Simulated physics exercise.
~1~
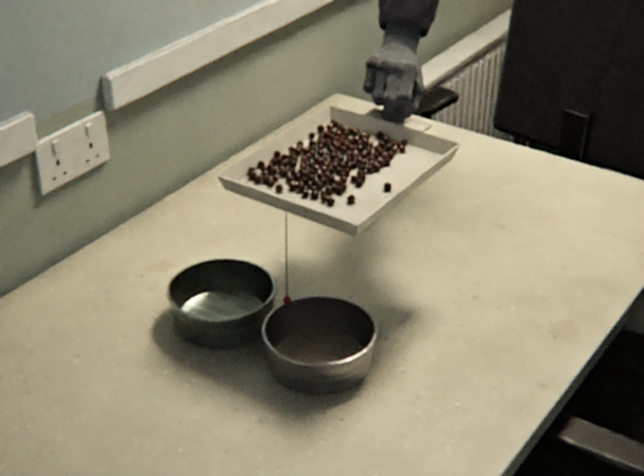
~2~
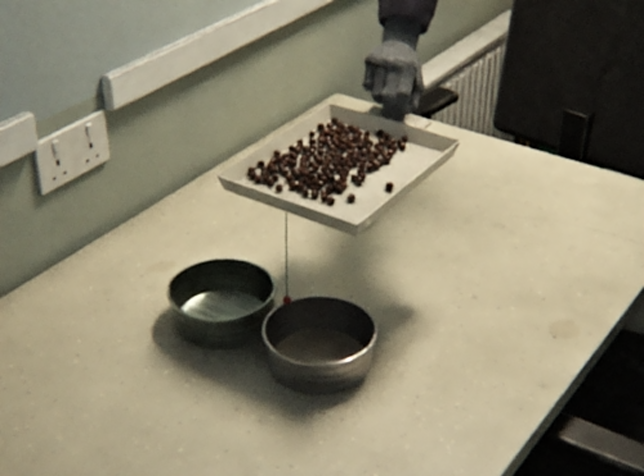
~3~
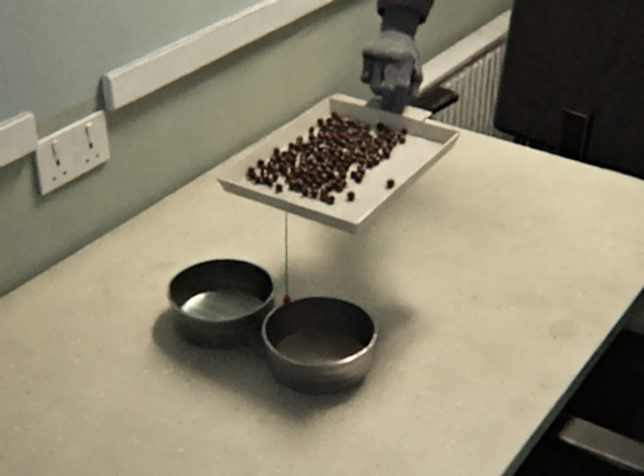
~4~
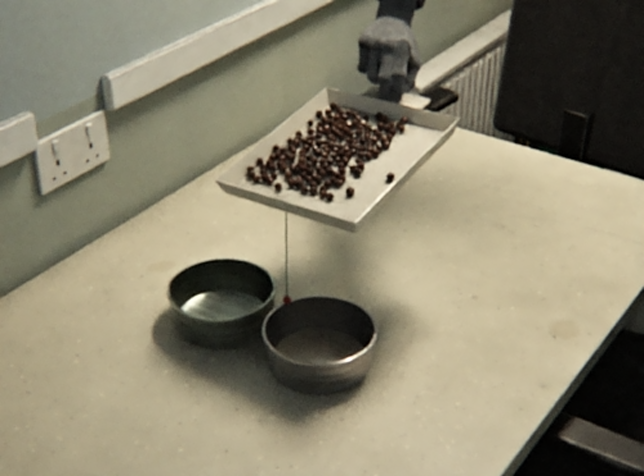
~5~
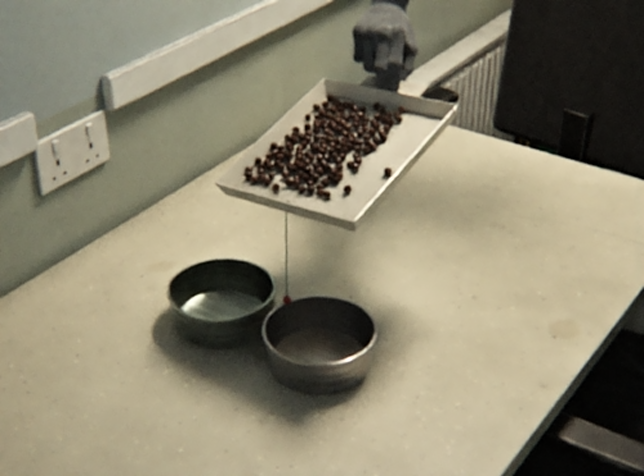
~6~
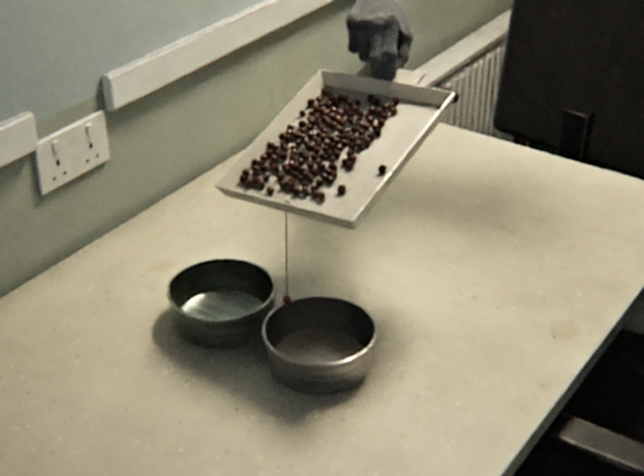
A gloved hand held a shallow tray of small dark balls above two round metal dishes, then raised its far end, steepening the tray as the balls shifted slightly toward the lower edge.
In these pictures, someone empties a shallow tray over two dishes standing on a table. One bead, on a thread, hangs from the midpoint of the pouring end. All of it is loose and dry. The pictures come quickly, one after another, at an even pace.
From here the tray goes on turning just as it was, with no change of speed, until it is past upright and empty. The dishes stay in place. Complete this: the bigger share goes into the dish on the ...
Left.
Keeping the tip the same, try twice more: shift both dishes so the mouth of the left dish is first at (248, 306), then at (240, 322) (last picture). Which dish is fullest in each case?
The first time the left-side one comes out ahead, then the left-side one the second time.
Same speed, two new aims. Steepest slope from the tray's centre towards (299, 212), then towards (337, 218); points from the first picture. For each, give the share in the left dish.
Lab note: Case 1 near 10 %, case 2 near 0 %.
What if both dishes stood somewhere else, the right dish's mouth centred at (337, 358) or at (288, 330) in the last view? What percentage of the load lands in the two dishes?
Near 80 % and 90 %.
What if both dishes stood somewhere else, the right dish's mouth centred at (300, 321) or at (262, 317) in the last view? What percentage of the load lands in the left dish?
It would be near 70 per cent first and near 30 per cent second.
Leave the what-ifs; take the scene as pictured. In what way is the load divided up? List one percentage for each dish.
For the left dish 80 per cent, for the right dish 0.
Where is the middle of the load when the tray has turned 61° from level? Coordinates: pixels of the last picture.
Look about (251, 191) in the last picture.
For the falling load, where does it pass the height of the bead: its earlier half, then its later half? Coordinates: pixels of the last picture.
Close to (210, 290), then close to (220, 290).
Soon, tray tipped steeply; most on the tray; a small part in the left dish; a stray few outside both; a small part in the air.
A while on, tray tipped past a quarter turn; a stray few on the tray; a stray few in the right dish; about two thirds in the left dish; a small part outside both; a small part in the air.
Towards the end, tray tipped past a quarter turn; a stray few in the right dish; most in the left dish; about a quarter outside both.
Finally, tray tipped past a quarter turn; a stray few in the right dish; most in the left dish; about a quarter outside both.
